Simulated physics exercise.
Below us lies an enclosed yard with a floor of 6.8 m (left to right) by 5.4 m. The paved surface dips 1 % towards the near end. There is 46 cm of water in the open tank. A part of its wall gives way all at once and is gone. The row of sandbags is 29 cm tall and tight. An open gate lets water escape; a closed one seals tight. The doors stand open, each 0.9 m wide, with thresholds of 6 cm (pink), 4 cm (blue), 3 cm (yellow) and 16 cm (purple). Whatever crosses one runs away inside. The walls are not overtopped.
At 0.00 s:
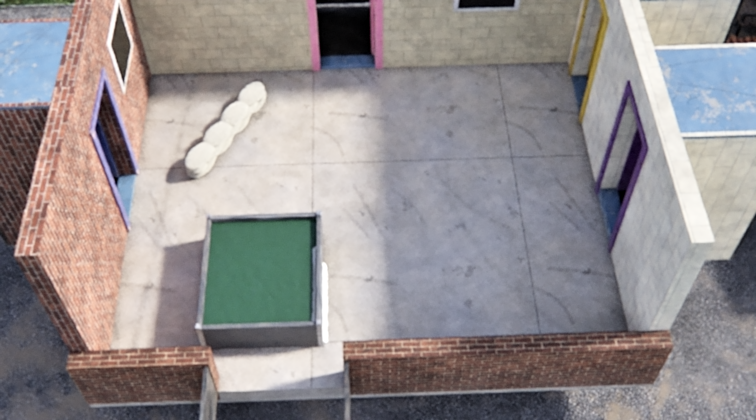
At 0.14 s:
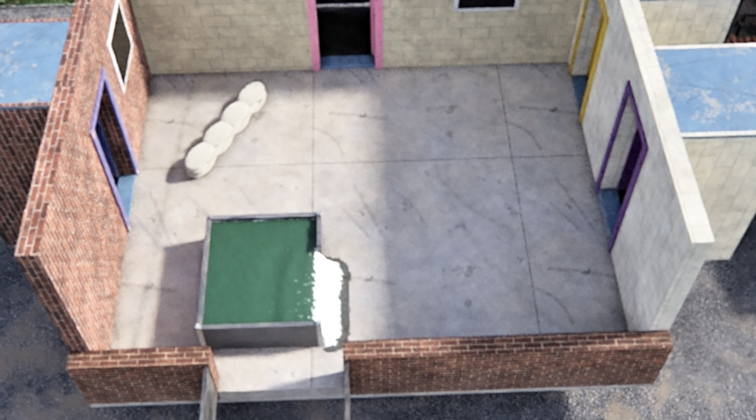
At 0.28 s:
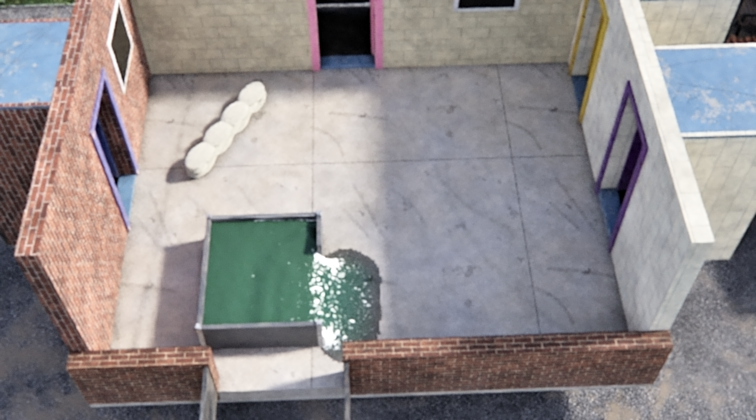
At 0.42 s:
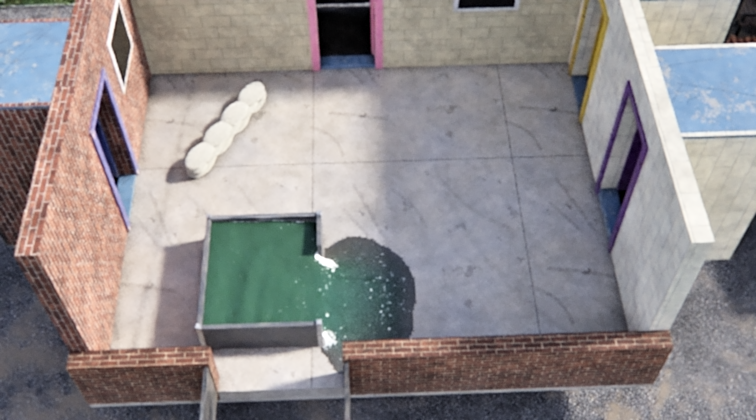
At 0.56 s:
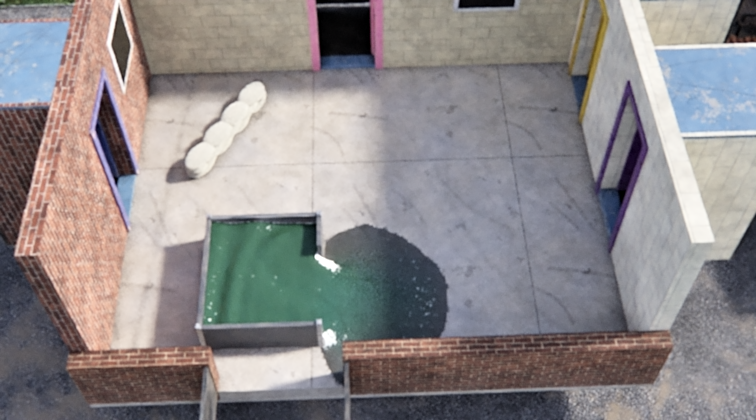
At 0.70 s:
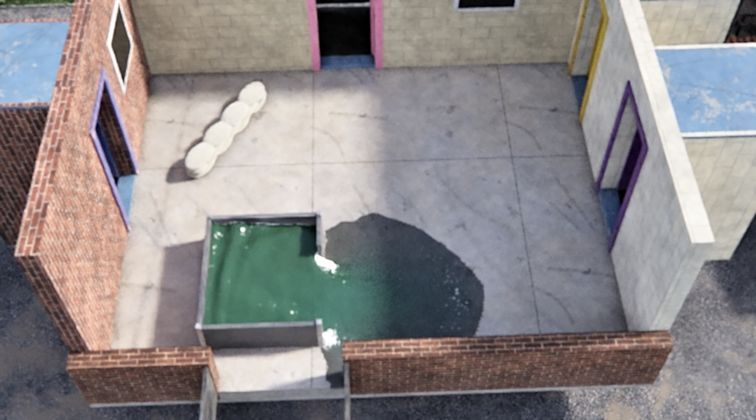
In a walled yard, green water pours from an open tank's right side and spreads rightward.
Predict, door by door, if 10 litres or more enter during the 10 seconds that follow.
Within that time: At the pink door it does not reach the limit; at the blue door it stays under the limit; at the yellow door it passes the limit; at the purple door it keeps below the limit.
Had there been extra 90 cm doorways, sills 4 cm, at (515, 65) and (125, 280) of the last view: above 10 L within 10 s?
In that order: Over, below.
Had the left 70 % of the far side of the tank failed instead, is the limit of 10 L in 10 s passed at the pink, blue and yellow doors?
Against that limit: Pink above, blue over, yellow past it.
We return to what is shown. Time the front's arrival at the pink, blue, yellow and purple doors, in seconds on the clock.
Pink 6.0 s, blue not within the 10 s, yellow 3.4 s, purple 2.0 s.
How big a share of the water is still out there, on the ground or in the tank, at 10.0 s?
About 96 per cent.
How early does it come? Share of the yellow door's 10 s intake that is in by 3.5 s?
Some 0 per cent by then.
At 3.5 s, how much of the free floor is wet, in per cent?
Some 35 per cent of it.
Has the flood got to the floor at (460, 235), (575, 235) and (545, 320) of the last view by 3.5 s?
In turn: Flooded, flooded, wet.
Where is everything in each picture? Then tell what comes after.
The open tank at (262, 271) is whole and still, 46 cm deep, in the first frame.
The front is at (336, 263), 0.7 m from the gap at (318, 297); 0.3 m2 of floor is under water; 46 cm left at the back of the open tank, in the second frame.
The front is at (371, 269), 0.9 m from the gap at (319, 298); 0.9 m2 of floor is under water; 46 cm left at the back of the open tank, in the third frame.
The front is at (406, 279), 1.2 m from the gap at (319, 298); 1.8 m2 of floor is under water; 46 cm left at the back of the open tank, in the fourth frame.
Water pours out at (319, 299) and has run 1.6 m, to (437, 278); typically 5 cm deep outside, 42 cm at the open tank's back, in the fifth frame.
Water pours out at (319, 298) and has run 2.1 m, to (473, 285); typically 4 cm deep outside, 39 cm at the open tank's back, in the sixth frame.
After 1.4 s water covers 25 % of the floor and is deepest (22 cm) near (332, 320); pink door not reached, blue door not reached, yellow door not reached, purple door not reached.
After 2.2 s water covers 30 % of the floor and is deepest (32 cm) near (626, 359); pink door not reached, blue door not reached, yellow door not reached, purple door 8 cm at the sill, 0 L in.
After 3.5 s water covers 35 % of the floor and is deepest (20 cm) near (623, 347); pink door not reached, blue door not reached, yellow door 1 cm at the sill, 0 L in, purple door 13 cm at the sill, 0 L in.
After 6.0 s water covers 50 % of the floor and is deepest (10 cm) near (626, 359); pink door not reached, blue door not reached, yellow door 6 cm at the sill, 3 L in, purple door 7 cm at the sill, 0 L in.
After 10.0 s water covers 75 % of the floor and is deepest (6 cm) near (375, 368); pink door 2 cm at the sill, 0 L in, blue door not reached, yellow door 5 cm at the sill, 33 L in, purple door 4 cm at the sill, 0 L in.
